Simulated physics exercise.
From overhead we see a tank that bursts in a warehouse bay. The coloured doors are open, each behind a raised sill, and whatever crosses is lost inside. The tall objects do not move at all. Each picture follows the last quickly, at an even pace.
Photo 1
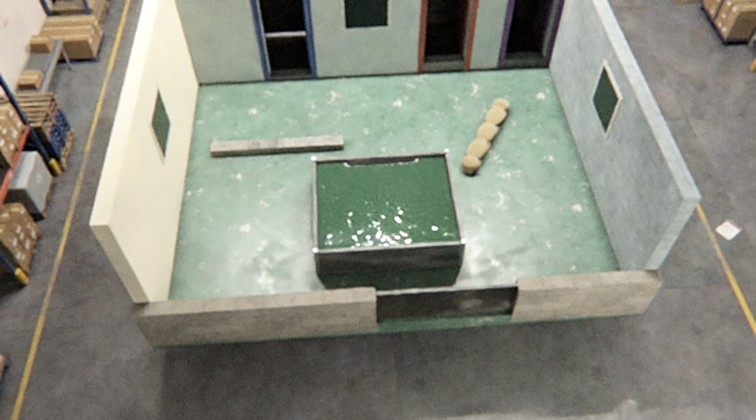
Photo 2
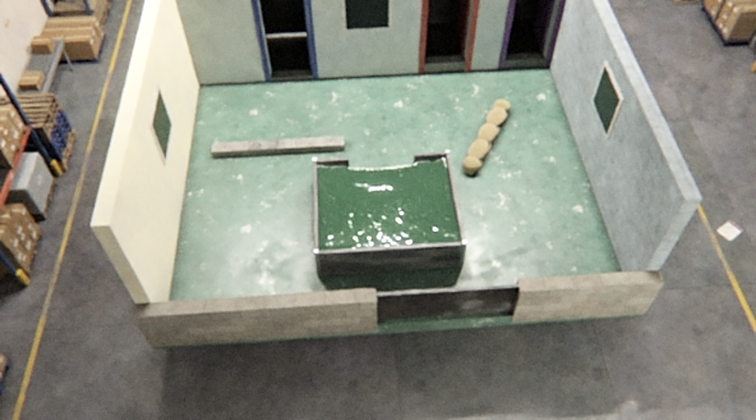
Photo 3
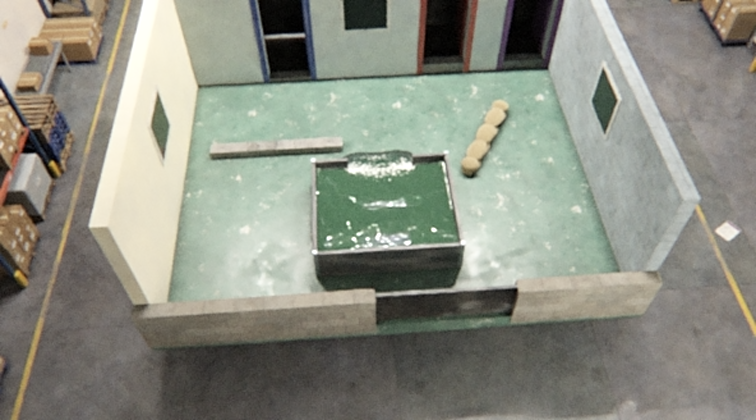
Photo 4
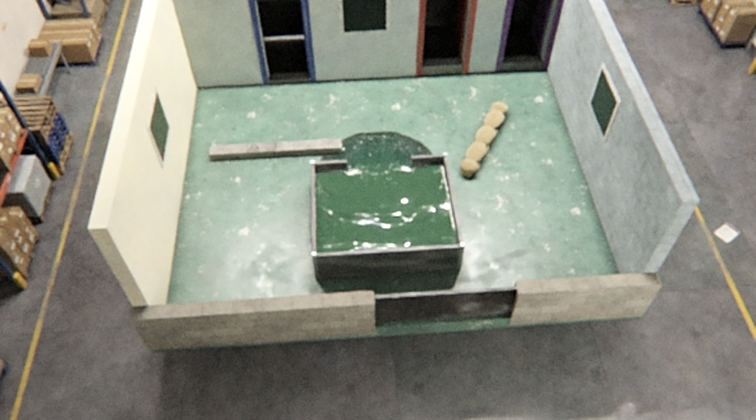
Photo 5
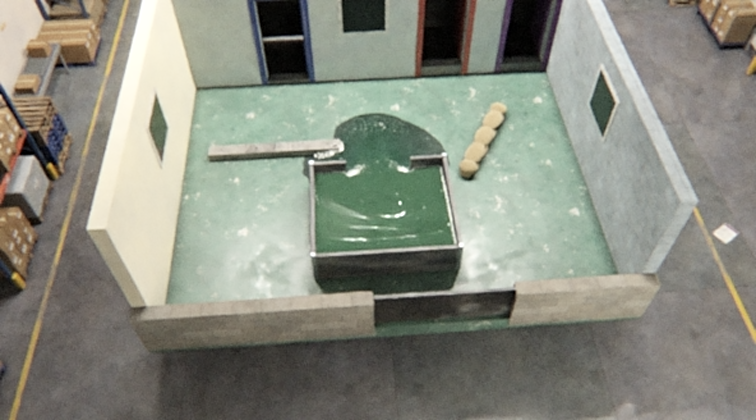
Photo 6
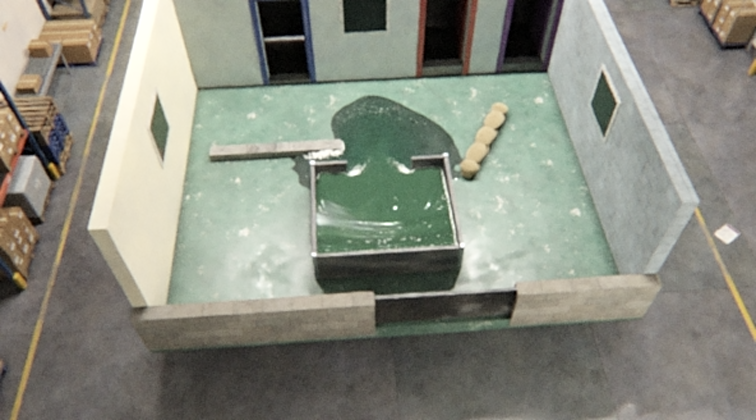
Dark green water bursts from the far side of a square tank in a walled warehouse bay, seen from a fixed overhead view. Around it lie a pale green floor, a low grey beam at left, a row of tan rounded objects at right, and open blue, red and purple doorways behind. The water pours through the gap and spreads backward in a widening rounded pool, touching the beam's end.
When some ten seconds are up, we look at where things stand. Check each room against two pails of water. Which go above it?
In the end the red door keeps inside the limit; the purple door keeps inside the limit; the blue door overshoots the limit.
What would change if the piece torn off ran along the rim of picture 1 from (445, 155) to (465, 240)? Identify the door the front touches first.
Answer: The purple door.
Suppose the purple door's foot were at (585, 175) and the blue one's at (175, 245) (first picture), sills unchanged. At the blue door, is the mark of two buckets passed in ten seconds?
My guess is that the blue door does not reach it by then.
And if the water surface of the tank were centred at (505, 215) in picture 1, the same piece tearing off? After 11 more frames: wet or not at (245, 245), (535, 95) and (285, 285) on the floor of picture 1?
I'd call them still dry, watered and still dry, in the order asked.
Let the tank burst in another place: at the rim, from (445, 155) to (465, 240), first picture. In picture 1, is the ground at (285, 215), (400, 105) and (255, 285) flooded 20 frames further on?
Taking each in turn, they come out kept dry, watered, kept dry.
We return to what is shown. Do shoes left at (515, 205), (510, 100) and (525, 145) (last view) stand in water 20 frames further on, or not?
First spot spared, second spot submerged, third spot spared.
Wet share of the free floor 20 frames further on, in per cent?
Near 45 in a hundred.
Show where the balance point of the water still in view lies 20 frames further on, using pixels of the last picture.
Near (380, 155) in the last view.
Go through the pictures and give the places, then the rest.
Still water in the tank at (385, 202), in the first picture.
Water pours out on the tank's far side and has run to a hidden place, in the second picture.
The front is at a hidden place, out from the gap on the tank's far side, in the third picture.
Water pours out on the tank's far side and has run to (395, 135), in the fourth picture.
Water pours out on the tank's far side and has run to (376, 116), in the fifth picture.
The front is at (367, 99), out from the gap on the tank's far side, in the sixth picture.
A moment on, water covers 25 % of the floor; the red door not reached, the purple door not reached, the blue door not reached.
Next, water covers 35 % of the floor; the red door wet at the sill, nothing in, the purple door wet at the sill, nothing in, the blue door under two buckets in.
Then, water covers 45 % of the floor; the red door wet at the sill, nothing in, the purple door wet at the sill, nothing in, the blue door over two buckets in.
Later, water covers 80 % of the floor; the red door wet at the sill, nothing in, the purple door under two buckets in, the blue door over two buckets in.
In the end, water covers 95 % of the floor; the red door wet at the sill, nothing in, the purple door under two buckets in, the blue door over two buckets in.
